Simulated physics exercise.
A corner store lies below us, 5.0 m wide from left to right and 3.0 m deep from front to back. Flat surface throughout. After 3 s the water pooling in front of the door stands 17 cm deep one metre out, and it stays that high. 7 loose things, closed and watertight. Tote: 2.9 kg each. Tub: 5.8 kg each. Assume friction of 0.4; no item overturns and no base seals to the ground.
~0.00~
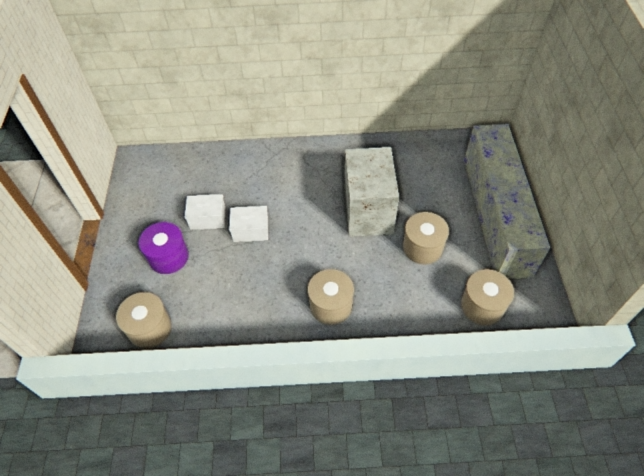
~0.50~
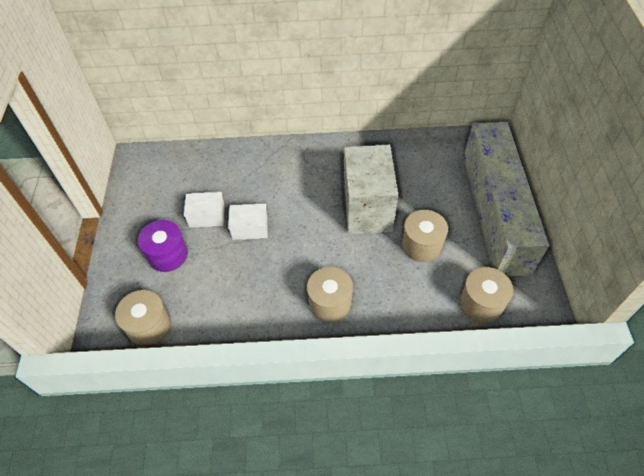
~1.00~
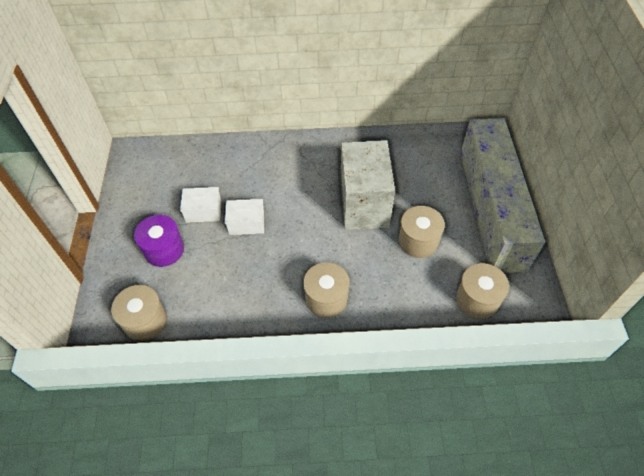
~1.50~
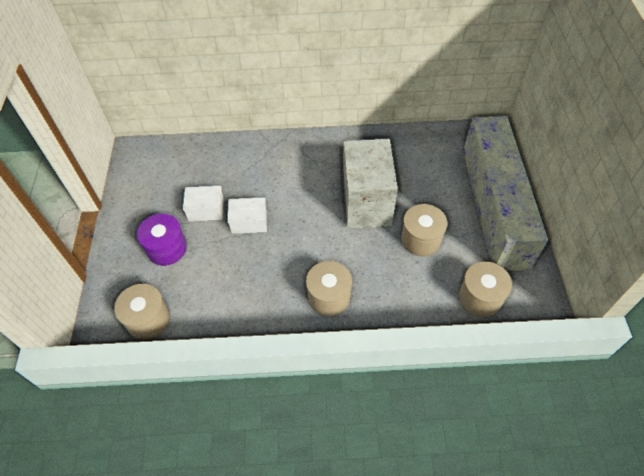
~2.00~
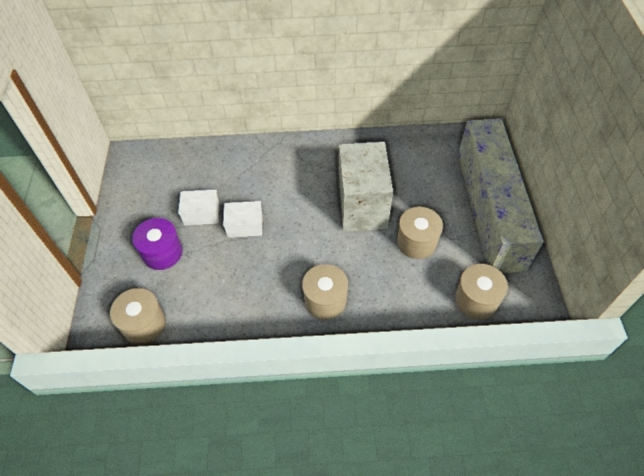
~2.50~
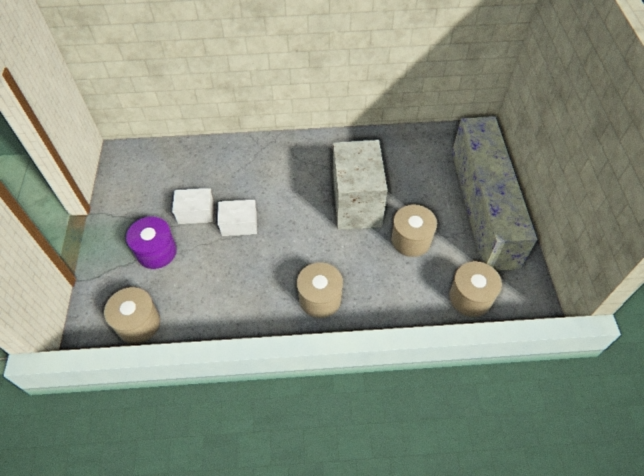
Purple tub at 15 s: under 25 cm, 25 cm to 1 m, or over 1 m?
Over 1 m.
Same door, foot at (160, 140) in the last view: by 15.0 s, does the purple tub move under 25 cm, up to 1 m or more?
Result for the purple tub: Large displacement.
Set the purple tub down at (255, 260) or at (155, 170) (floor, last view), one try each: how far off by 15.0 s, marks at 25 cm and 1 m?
At the first spot it winds up well off, and at the second it keeps its spot.
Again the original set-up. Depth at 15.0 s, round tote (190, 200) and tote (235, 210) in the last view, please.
Depth approx. 10 cm / 10 cm.
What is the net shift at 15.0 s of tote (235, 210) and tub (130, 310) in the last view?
First 300 cm, then 40 cm.
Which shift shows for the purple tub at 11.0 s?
Some 300 cm from the start.
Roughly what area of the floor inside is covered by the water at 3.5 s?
I'd estimate close to 3.0 m2.
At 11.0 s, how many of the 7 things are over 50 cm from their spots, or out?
By then 6.
After 3.5 s the purple tub is near (184, 237), 0.4 m from its start, aground; 0 afloat.
After 6.8 s the purple tub is near (430, 255), 2.9 m from its start, afloat; 4 afloat.
After 11.0 s the purple tub is near (437, 219), 3.0 m from its start, afloat; 6 afloat.
After 15.0 s the purple tub is near (406, 205), 2.7 m from its start, afloat; 7 afloat.
